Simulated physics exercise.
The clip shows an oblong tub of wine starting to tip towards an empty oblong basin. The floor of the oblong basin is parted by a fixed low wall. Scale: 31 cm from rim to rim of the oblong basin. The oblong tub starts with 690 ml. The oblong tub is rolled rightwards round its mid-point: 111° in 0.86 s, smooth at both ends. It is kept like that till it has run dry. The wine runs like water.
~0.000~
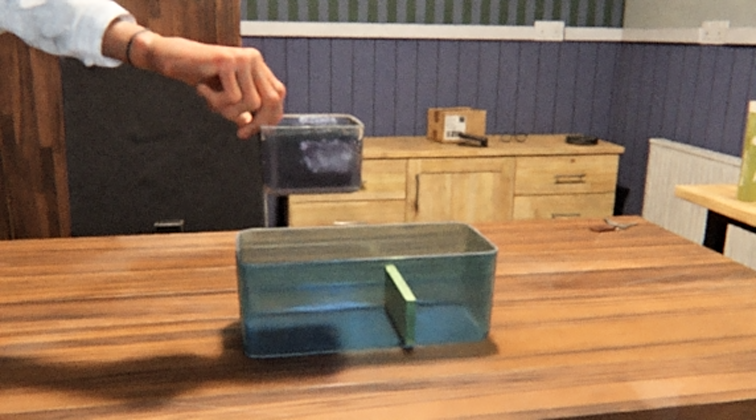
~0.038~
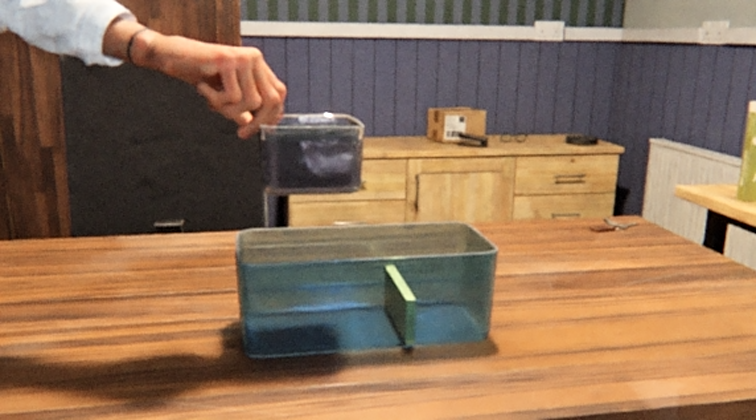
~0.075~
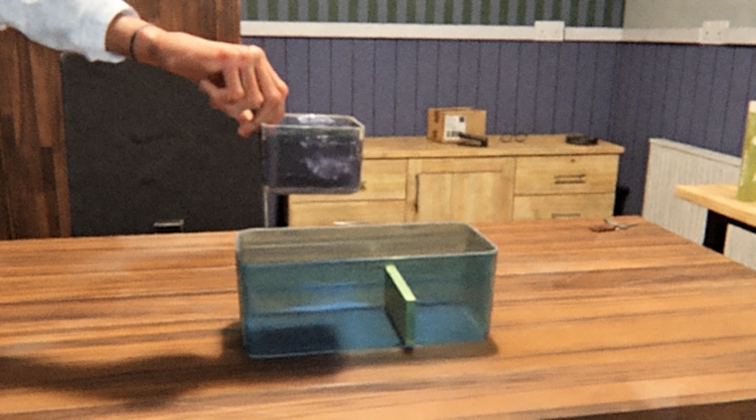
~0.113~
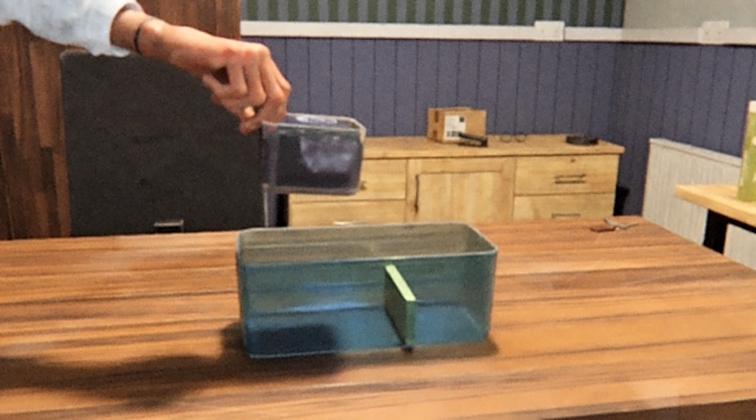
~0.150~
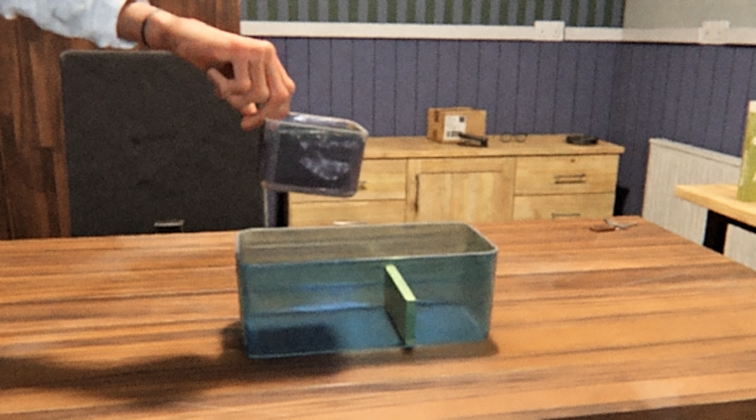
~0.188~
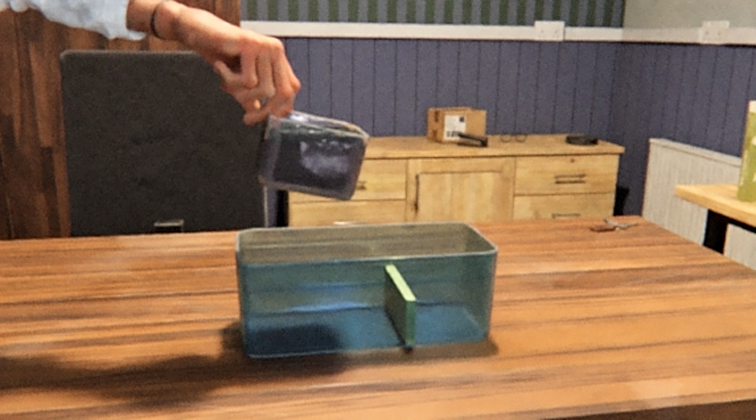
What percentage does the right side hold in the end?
The far part has some 55 per cent.
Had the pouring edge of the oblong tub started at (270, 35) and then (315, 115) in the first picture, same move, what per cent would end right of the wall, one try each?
In turn about 5 and 0 per cent.
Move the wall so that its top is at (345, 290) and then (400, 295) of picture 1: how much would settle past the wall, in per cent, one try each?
In turn about 95 and 50 per cent.
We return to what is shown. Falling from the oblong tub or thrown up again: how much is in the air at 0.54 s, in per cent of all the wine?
About 32 per cent.
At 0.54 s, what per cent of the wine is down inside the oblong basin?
Some 16 per cent.
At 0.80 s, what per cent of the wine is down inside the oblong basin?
Near 86 in a hundred.
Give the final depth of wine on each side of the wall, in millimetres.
Left about 12 mm, right about 32 mm.
By 0.54 s the tilt is 77° and 52 per cent is still to pour, 2 is left of the wall and 14 right of it.
By 0.80 s the tilt is 110° and 8 per cent is still to pour, 28 is left of the wall and 58 right of it.
By 1.07 s the tilt is 111° and 0 per cent is still to pour, 43 is left of the wall and 55 right of it.
By 1.36 s the tilt is 111° and 0 per cent is still to pour, 43 is left of the wall and 55 right of it.
At rest 43 per cent lies left of the wall, 55 right of it and 1 outside.
